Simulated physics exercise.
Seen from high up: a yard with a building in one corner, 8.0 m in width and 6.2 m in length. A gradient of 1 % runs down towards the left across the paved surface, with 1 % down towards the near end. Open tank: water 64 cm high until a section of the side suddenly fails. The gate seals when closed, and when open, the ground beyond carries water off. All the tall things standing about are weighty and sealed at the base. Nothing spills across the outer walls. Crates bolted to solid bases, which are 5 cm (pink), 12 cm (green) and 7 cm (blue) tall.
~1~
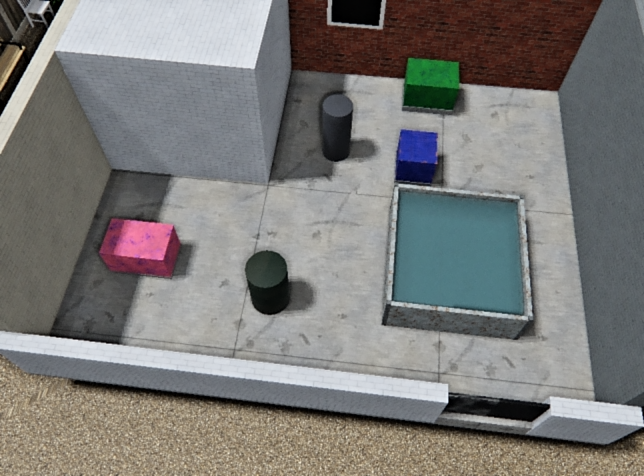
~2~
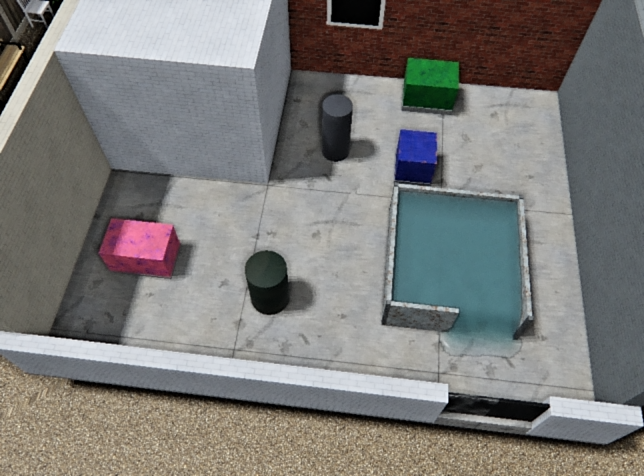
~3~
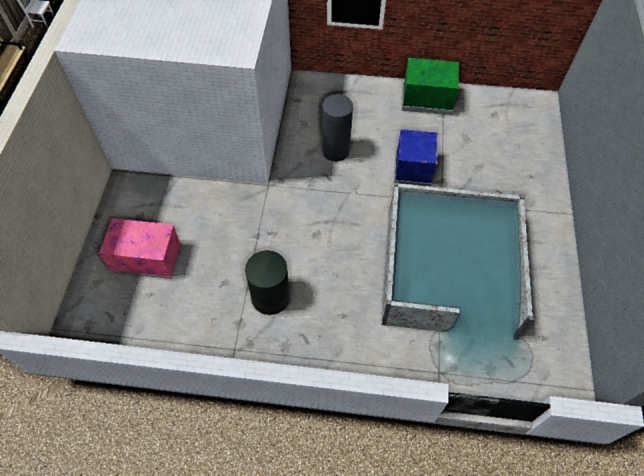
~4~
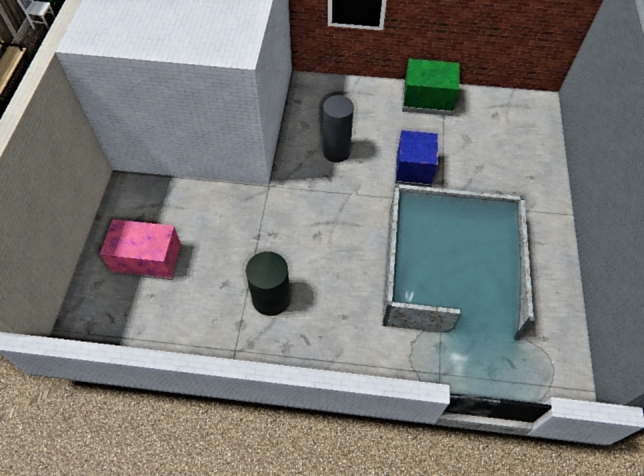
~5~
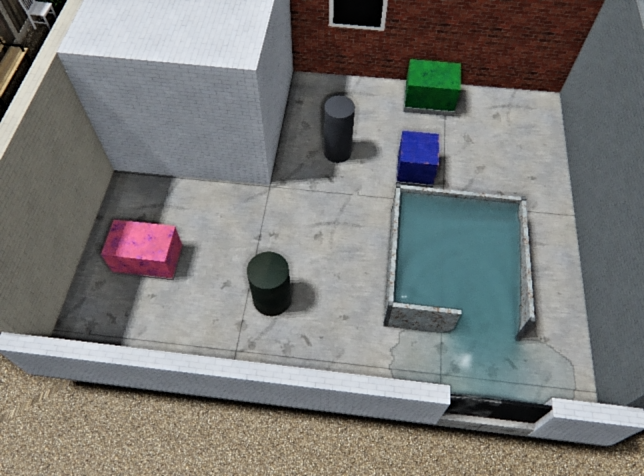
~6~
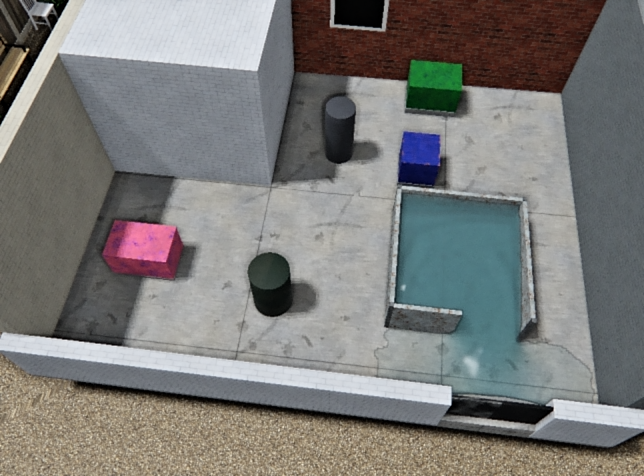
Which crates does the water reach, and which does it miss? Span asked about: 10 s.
Crate by crate: Pink crate - reached, green crate - reached, blue crate - reached.
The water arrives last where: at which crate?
The blue one.
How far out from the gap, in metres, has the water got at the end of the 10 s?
That works out near 6.8 m.
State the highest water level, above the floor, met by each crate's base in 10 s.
Peak readings (cm) - pink: 10; green: 17; blue: 11.
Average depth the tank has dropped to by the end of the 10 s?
About 9 cm.
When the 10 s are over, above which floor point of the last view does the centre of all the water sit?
(367, 233).
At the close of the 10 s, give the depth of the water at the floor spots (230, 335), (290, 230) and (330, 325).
Taking the spots in order: 4 cm, 8 cm, 2 cm.
A moment later water covers 10 % of the floor and is deepest (61 cm) near (596, 420); pink plinth not reached, green plinth not reached, blue plinth not reached.
Soon after water covers 30 % of the floor and is deepest (44 cm) near (583, 419); pink plinth not reached, green plinth not reached, blue plinth not reached.
Next water covers 55 % of the floor and is deepest (28 cm) near (491, 408); pink plinth reached, green plinth reached, blue plinth not reached.
Later on water covers 80 % of the floor and is deepest (18 cm) near (464, 97); pink plinth reached, green plinth reached, blue plinth reached.
At the end water covers 95 % of the floor and is deepest (12 cm) near (46, 355); highest at the pink plinth 10 cm, highest at the green plinth 17 cm, highest at the blue plinth 11 cm.
